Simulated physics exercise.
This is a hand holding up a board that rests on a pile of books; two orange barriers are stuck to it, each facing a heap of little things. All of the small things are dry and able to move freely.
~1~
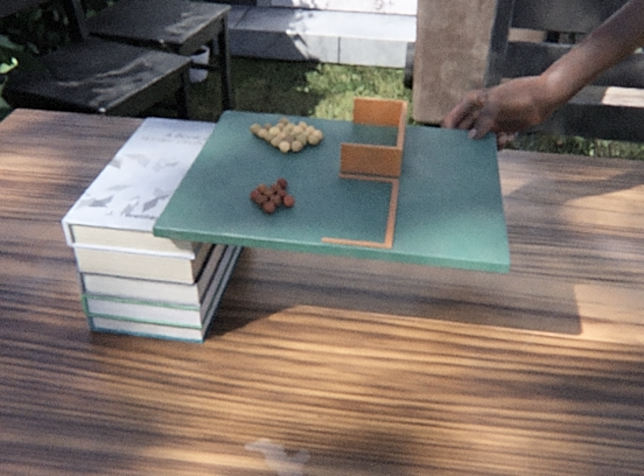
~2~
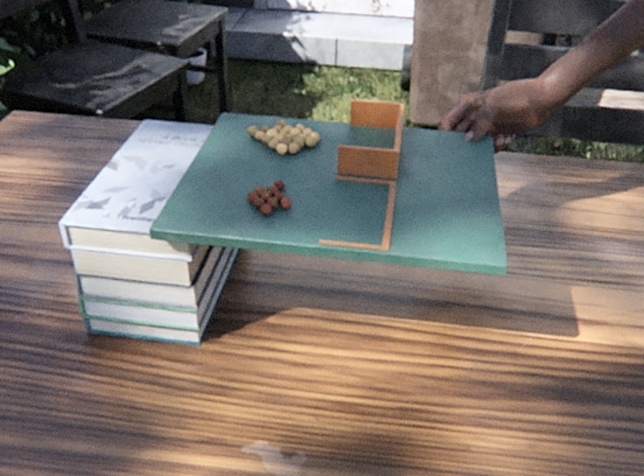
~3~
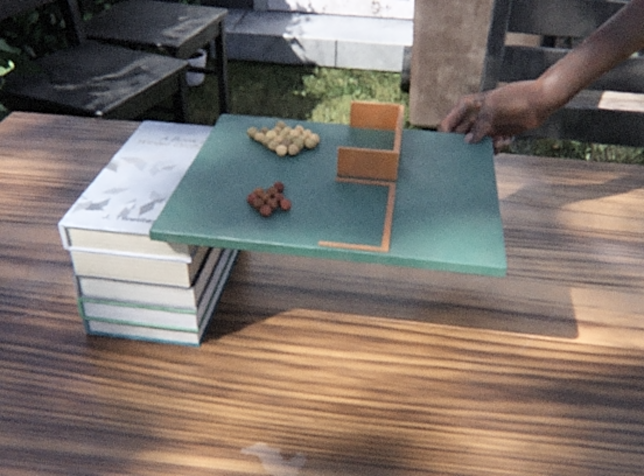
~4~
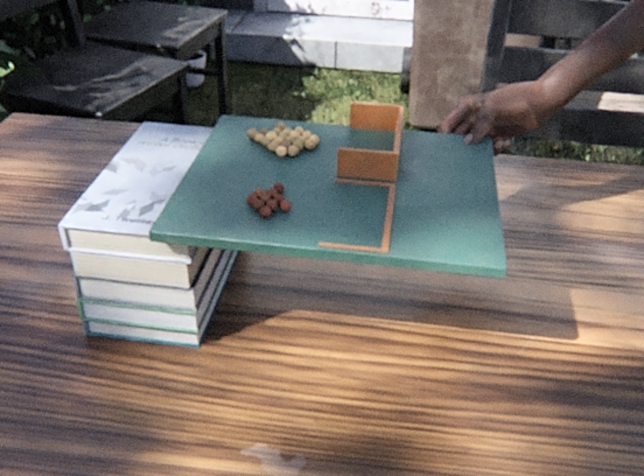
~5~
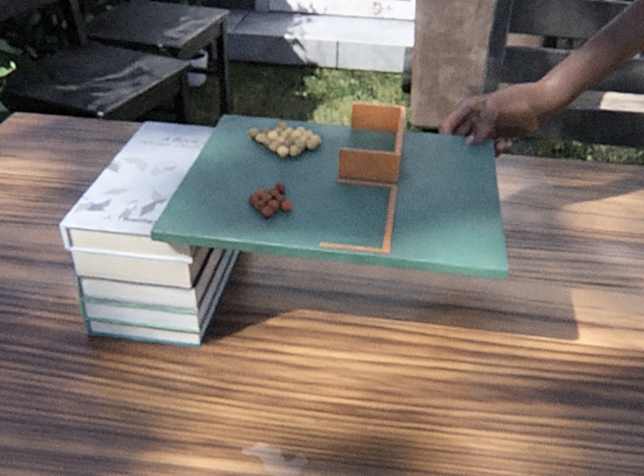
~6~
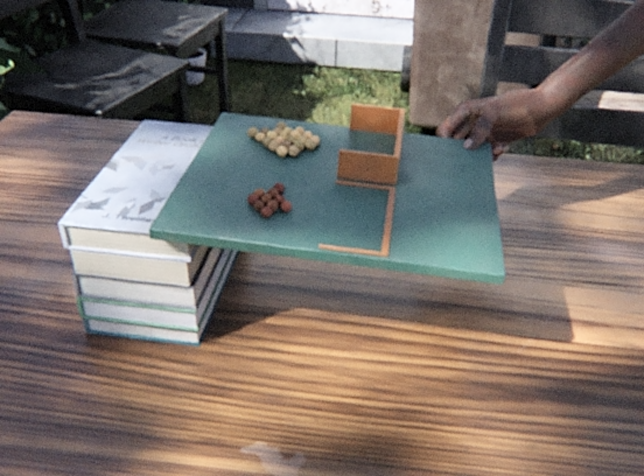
On an outdoor wooden table, a hand held the right side of a green board resting on stacked books, lowering it very slightly, while two small piles of little balls beside orange barriers stayed still.
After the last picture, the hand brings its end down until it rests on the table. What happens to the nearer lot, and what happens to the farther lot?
Result: The nearer lot gets past; the farther lot is kept back.
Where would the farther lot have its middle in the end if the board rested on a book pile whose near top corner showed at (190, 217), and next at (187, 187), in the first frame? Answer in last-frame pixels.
First near (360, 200), then near (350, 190).
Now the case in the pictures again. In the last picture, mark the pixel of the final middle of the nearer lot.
Roughly (568, 358) in pixels.
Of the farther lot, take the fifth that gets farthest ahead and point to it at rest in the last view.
Close to (372, 214), I reckon.
Then, 0.47 s past the last view, board sloping at 9°; nearer lot where it was; farther lot where it was.
Then, 1.07 s past the last view, board sloping at 19°; nearer lot on its way down; farther lot on its way down.
Then, 1.72 s past the last view, board sloping at 29°; nearer lot all past its bar; farther lot has reached its bar.
Finally, board resting at 30°; nearer lot all past its bar; farther lot gathered behind its bar.
